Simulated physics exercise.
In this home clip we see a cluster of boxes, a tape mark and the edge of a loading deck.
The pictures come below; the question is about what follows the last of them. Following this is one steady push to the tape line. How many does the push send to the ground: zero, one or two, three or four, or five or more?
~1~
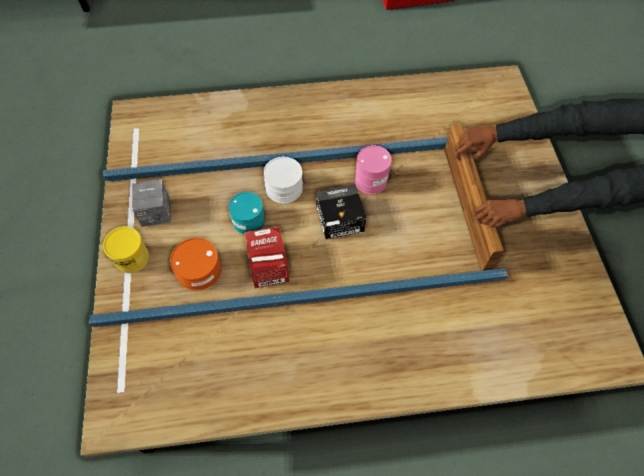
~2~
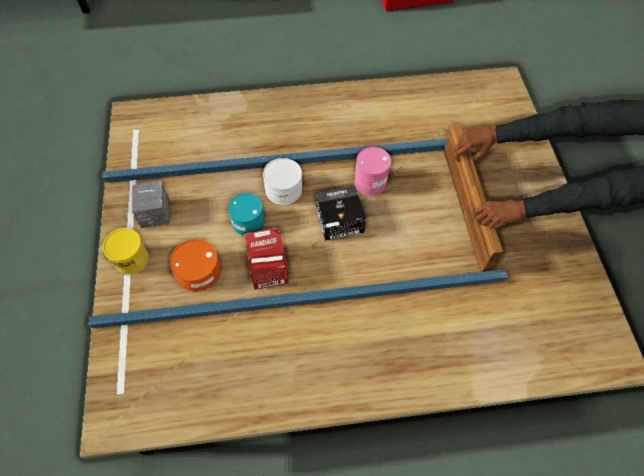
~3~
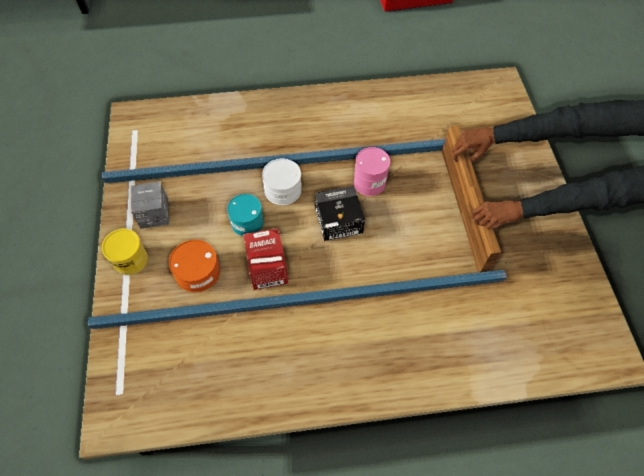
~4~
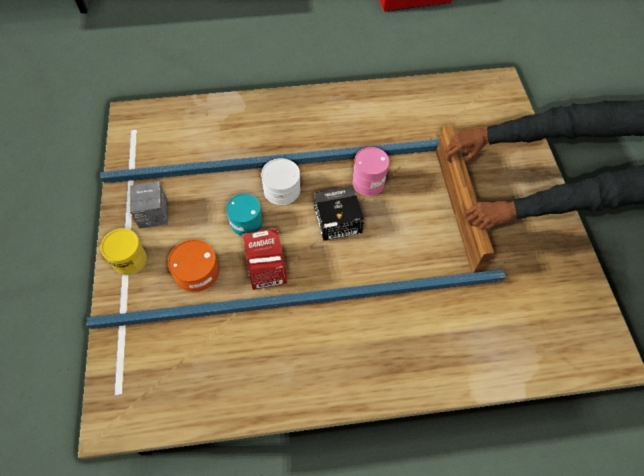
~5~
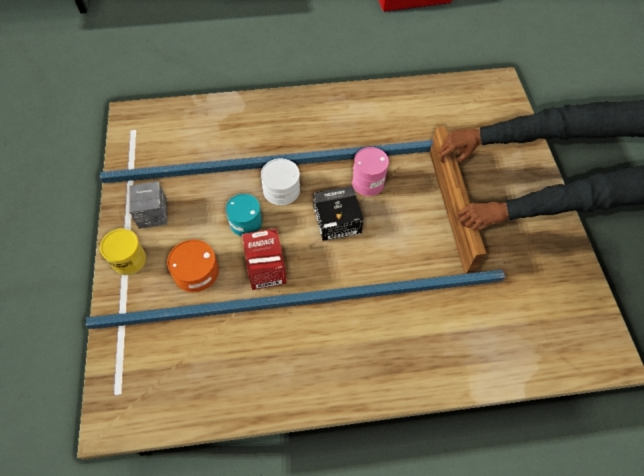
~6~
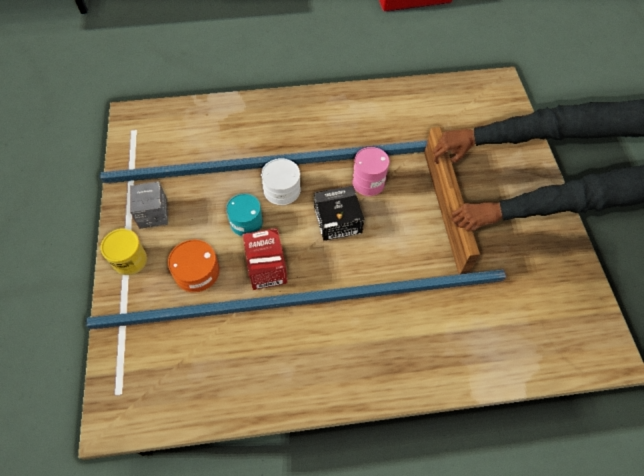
So the tally of ones that come down is five plus, really.
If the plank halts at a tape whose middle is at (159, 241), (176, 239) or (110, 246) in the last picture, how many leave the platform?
Going through each try, you'd get 2, 2 and 8.
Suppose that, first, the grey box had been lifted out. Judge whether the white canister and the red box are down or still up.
I'd say the white canister goes off and the red box holds its spot.
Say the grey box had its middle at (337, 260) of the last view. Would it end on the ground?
In that case it never drops.
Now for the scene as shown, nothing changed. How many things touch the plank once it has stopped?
3.
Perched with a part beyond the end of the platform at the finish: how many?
Overhanging ones - 3.
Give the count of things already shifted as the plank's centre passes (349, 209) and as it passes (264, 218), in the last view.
It comes to 2 for the first spot, 5 for the other.
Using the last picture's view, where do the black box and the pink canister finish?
One is at about (103, 237), the other at about (107, 200).
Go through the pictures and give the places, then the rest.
In the first picture, yellow pail (127, 251); grey box (152, 203); orange canister (196, 264); plank (471, 195); tape (130, 242).
In the second picture, grey box (151, 205); black box (340, 213).
In the third picture, orange canister (195, 266); pink canister (371, 172).
In the fourth picture, yellow pail (125, 253); red box (265, 259).
In the fifth picture, grey box (149, 205); plank (455, 198).
In the sixth picture, yellow pail (125, 253); grey box (149, 205); orange canister (194, 266); plank (449, 199); tape (127, 244).
Soon after, none off yet; yellow pail at rest near (125, 253); grey box at rest near (149, 205); orange canister at rest near (194, 266).
Then, none off yet; yellow pail moved about its own width near (96, 251); grey box moved about its own width near (105, 208); orange canister moved about its own width near (124, 275).
At rest, the number that fall off is five or more; fallen, white canister, turquoise canister, orange canister, grey box and yellow pail.
